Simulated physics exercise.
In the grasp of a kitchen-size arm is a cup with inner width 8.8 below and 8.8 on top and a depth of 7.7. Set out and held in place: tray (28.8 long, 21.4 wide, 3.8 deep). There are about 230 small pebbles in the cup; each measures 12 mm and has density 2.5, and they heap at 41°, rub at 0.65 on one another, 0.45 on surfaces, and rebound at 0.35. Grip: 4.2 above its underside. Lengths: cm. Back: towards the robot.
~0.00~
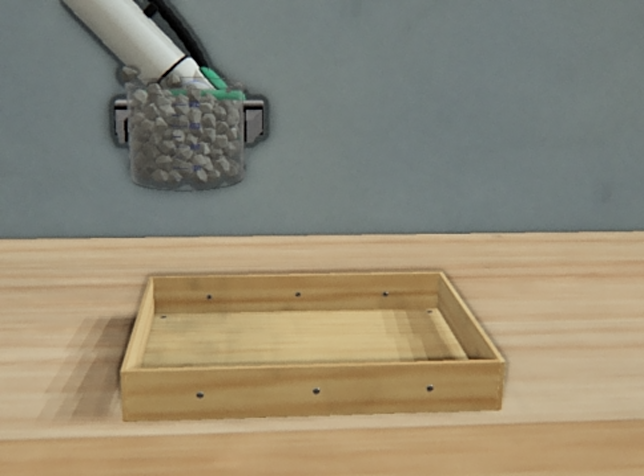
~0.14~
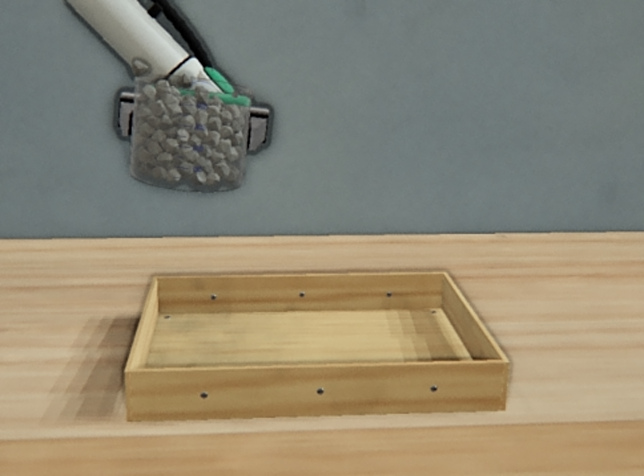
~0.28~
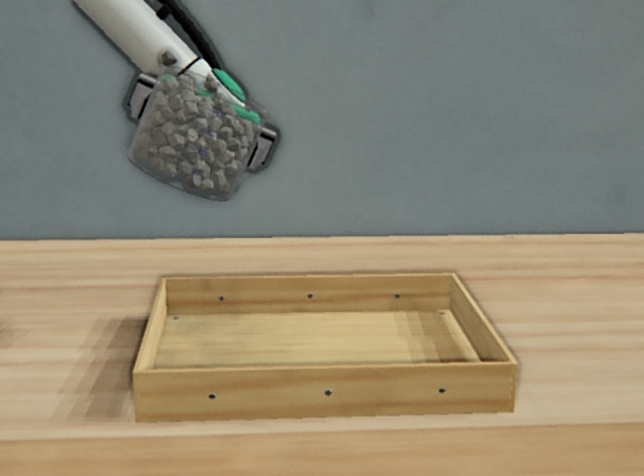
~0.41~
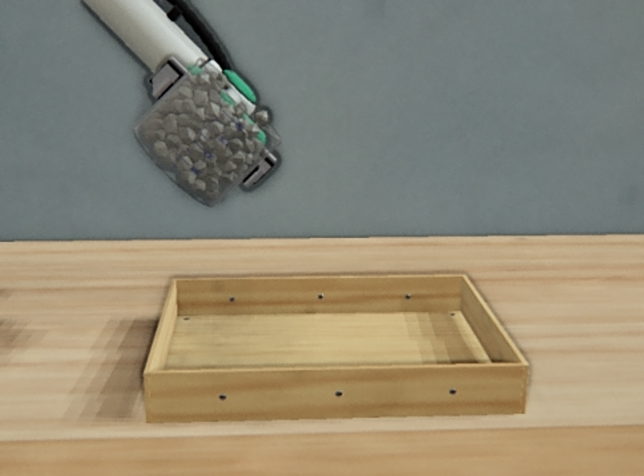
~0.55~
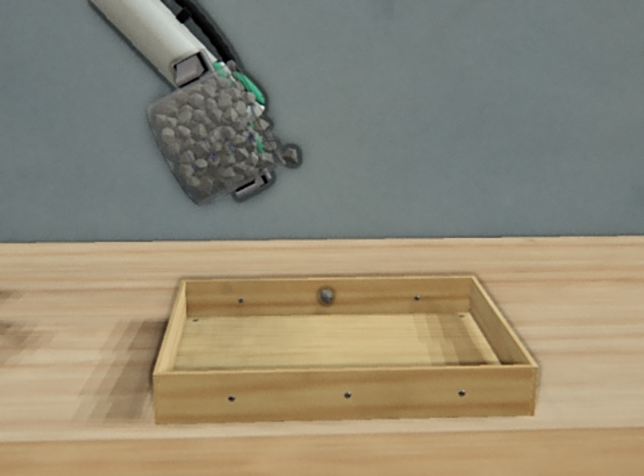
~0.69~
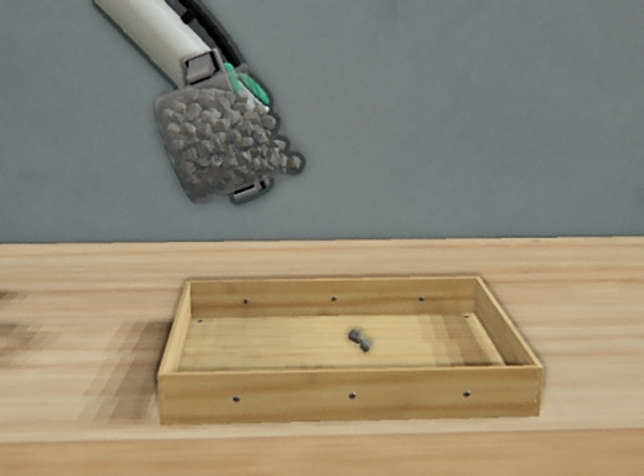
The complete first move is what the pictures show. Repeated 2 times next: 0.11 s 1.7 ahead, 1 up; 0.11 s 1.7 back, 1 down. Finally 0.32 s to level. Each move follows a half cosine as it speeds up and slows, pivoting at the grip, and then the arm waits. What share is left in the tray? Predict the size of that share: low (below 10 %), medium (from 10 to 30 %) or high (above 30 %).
Predicted share: Medium.
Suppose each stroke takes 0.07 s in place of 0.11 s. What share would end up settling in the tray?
45 %.
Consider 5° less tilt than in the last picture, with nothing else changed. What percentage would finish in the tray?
About 20 %.
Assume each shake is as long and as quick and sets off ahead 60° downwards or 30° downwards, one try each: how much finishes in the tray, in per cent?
You'd get about 5 per cent with the first setting and about 10 per cent with the second.
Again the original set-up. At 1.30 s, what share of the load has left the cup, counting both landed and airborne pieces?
Close to 20 per cent of the load is out.
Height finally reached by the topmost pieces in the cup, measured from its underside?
About 8.0 cm.
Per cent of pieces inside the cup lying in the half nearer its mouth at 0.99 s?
Roughly 45 per cent.
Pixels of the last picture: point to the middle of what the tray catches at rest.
Approximately (355, 353) in pixels.
After 0.99 s, tilted 70° forward, highest piece 24 above the table; 199 in the cup, 25 in the tray, 7 in flight or on a rim.
After 1.30 s, tilted 32° forward, highest piece 23 above the table; 189 in the cup, 39 in the tray, 3 in flight or on a rim.
After 1.65 s, level, highest piece 24 above the table; 188 in the cup, 43 in the tray.
After 2.70 s, level, highest piece 24 above the table; 188 in the cup, 43 in the tray.
In the end, 188 in the cup, 43 in the tray. That is 19 % in the tray.
